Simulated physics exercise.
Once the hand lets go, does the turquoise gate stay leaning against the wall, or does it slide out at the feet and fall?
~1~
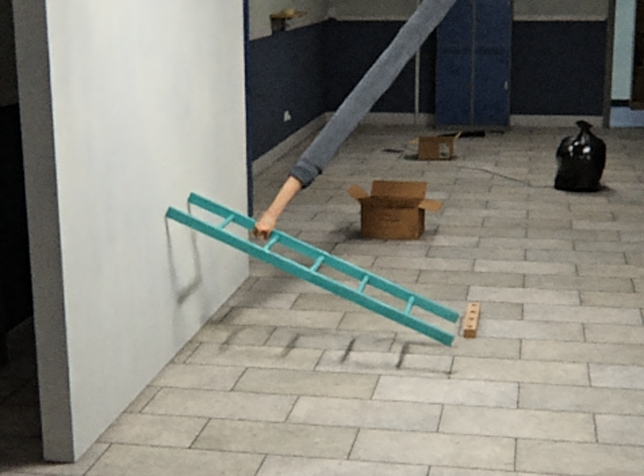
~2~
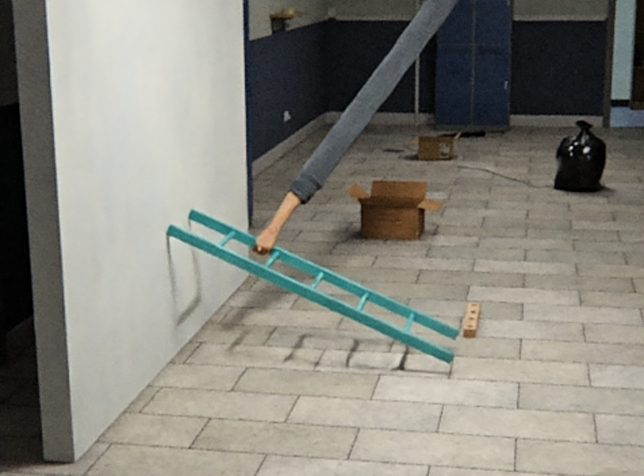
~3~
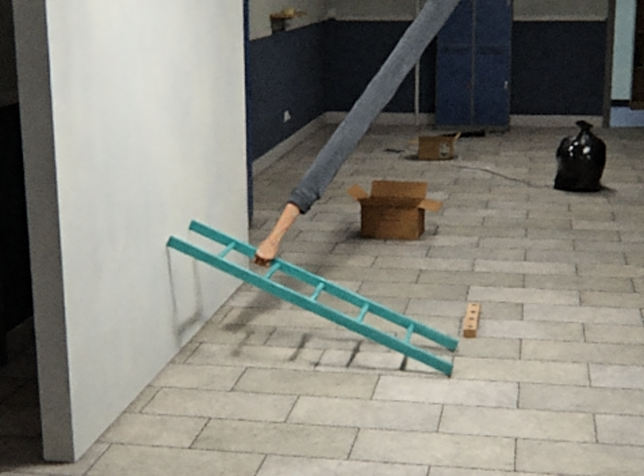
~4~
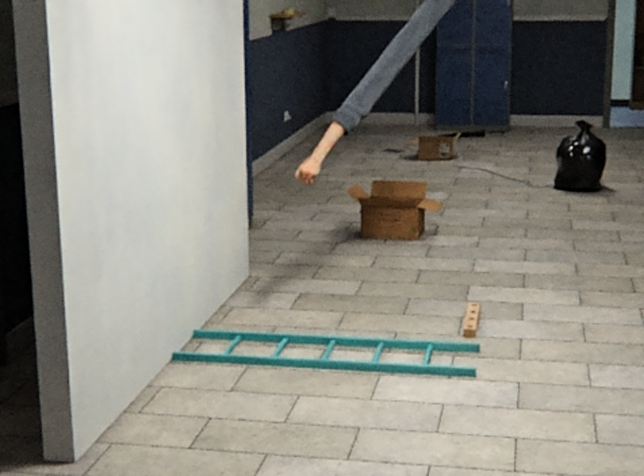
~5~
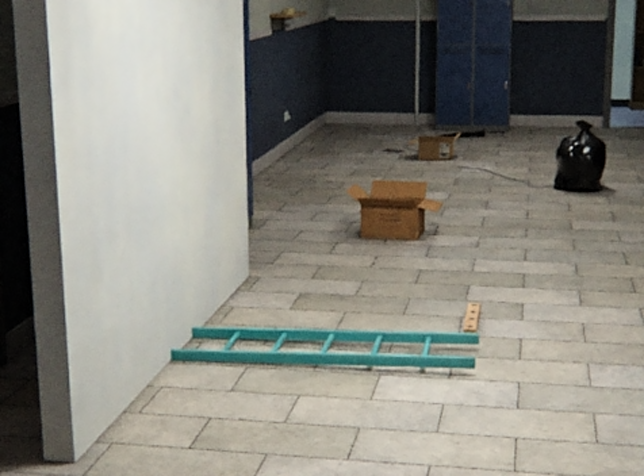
It slides out at the feet and falls, ending up flat on the tiled floor beside the wall.
